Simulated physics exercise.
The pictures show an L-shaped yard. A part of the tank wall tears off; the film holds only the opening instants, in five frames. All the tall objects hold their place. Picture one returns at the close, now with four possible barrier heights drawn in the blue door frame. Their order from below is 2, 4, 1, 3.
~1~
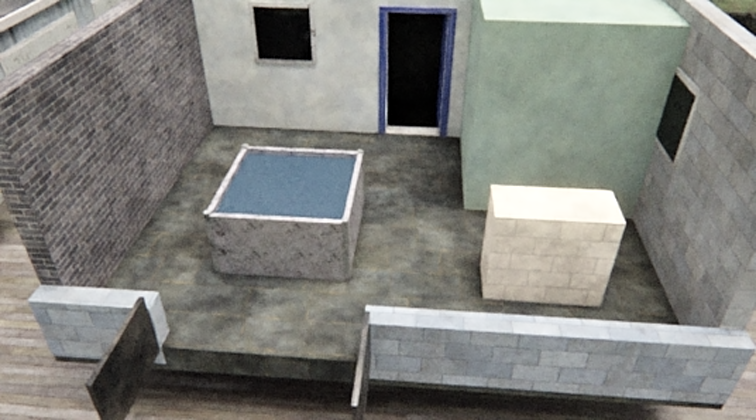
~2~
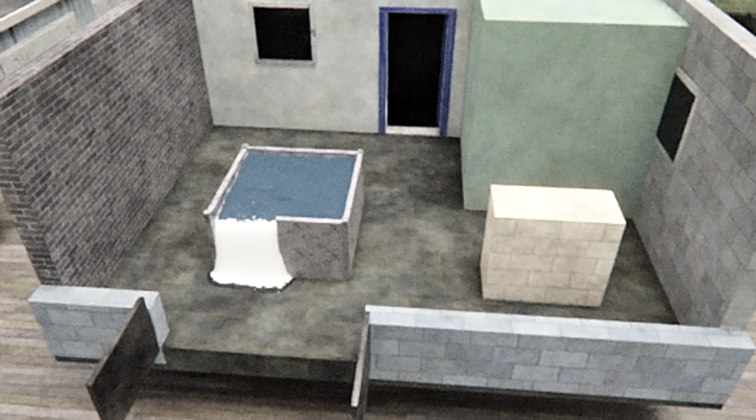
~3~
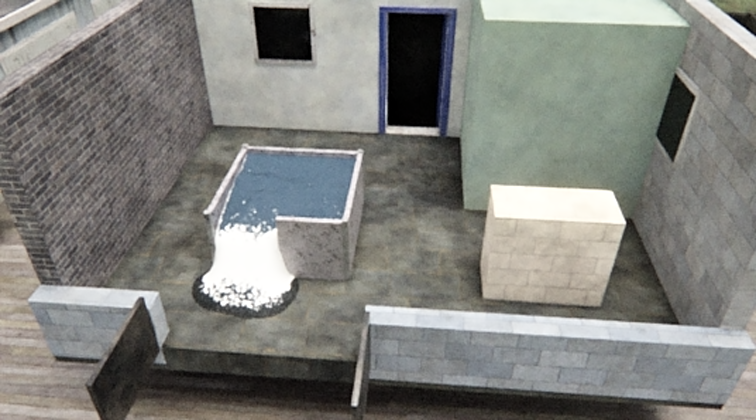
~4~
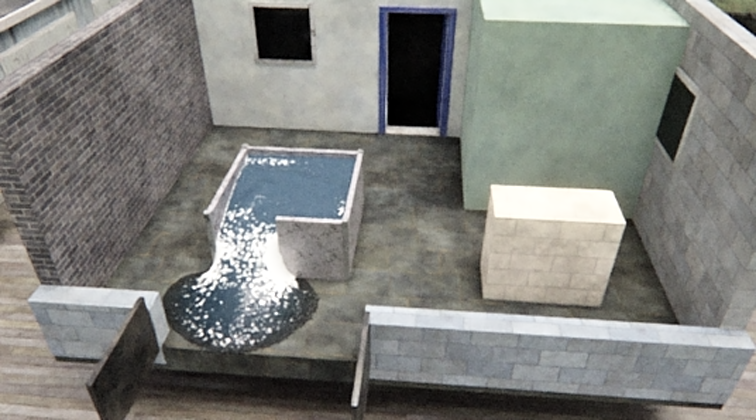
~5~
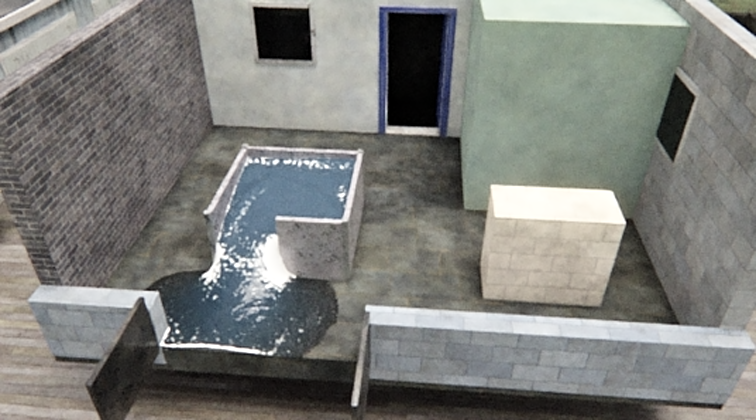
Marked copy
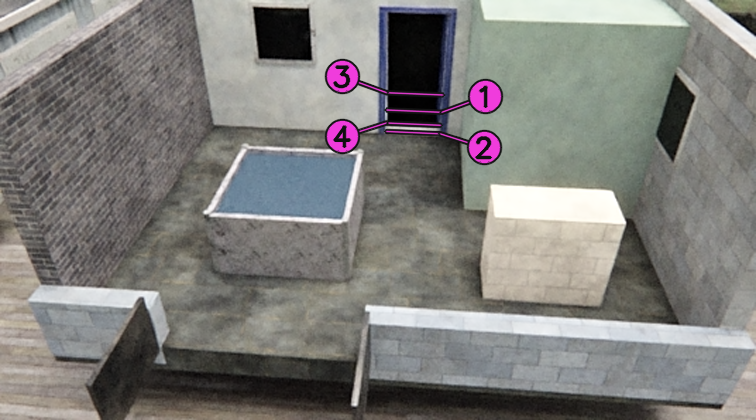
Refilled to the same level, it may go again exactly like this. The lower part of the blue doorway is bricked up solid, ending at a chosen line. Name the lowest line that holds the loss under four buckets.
2 is the one.
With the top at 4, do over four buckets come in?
No, that is safe.
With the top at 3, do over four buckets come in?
No, not at all.
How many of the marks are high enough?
All of the four.
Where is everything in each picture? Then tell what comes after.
In the first frame, water in the tank at rest, its middle at (291, 186); foot of the blue doorway at (413, 135); open gate at (261, 295).
In the second frame, front seen at (285, 281), 1 % of the ground wet.
In the third frame, front seen at (272, 257), 3 % of the ground wet.
In the fourth frame, front seen at (295, 282), 7 % of the ground wet.
In the fifth frame, front seen at (310, 283), 10 % of the ground wet.
On the marked copy, 1 at (414, 111); 2 at (413, 132); 3 at (414, 93); 4 at (413, 124); from the bottom up 2, 4, 1, 3.
If 1 is chosen, nothing gets over.
If 2 is chosen, nothing gets over.
If 3 is chosen, nothing gets over.
If 4 is chosen, nothing gets over.
